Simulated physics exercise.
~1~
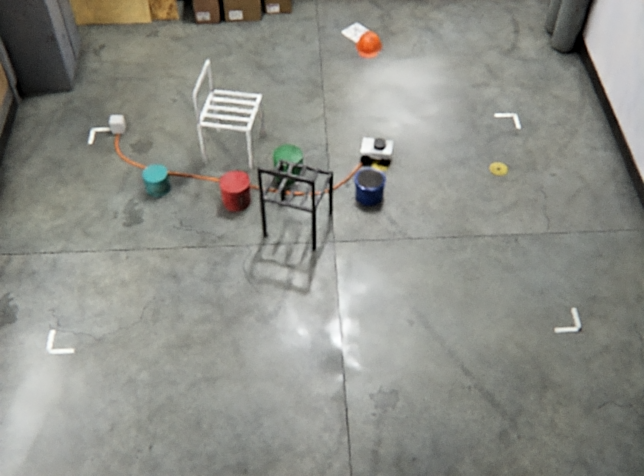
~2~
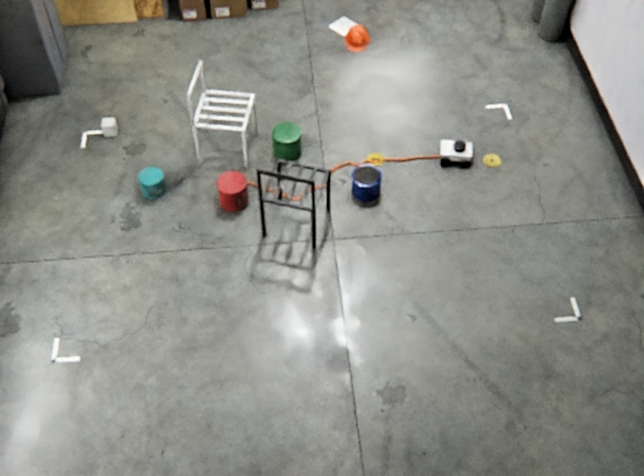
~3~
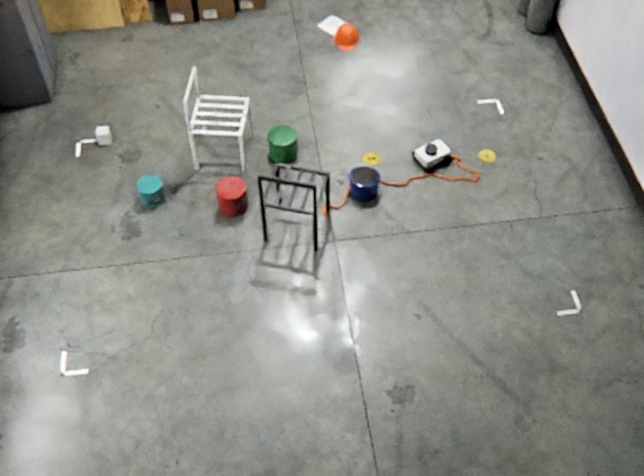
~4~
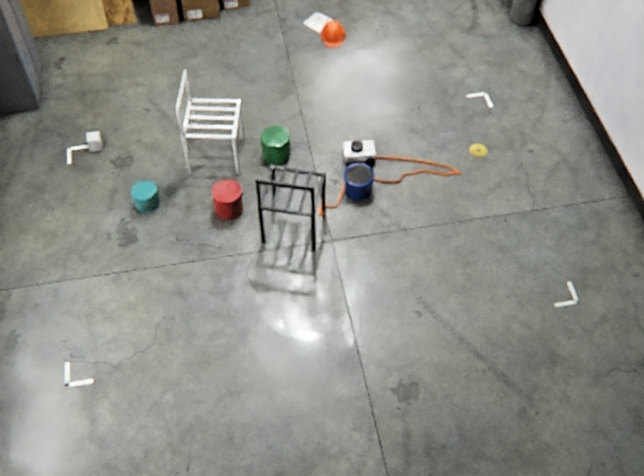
In the video, a small white cart trailing an orange cord drives right across a concrete floor among chairs and coloured buckets, the cord leaves the white block and the green tub shifts slightly, then the cart returns left and ends behind the blue pot, the cord looped to its right.
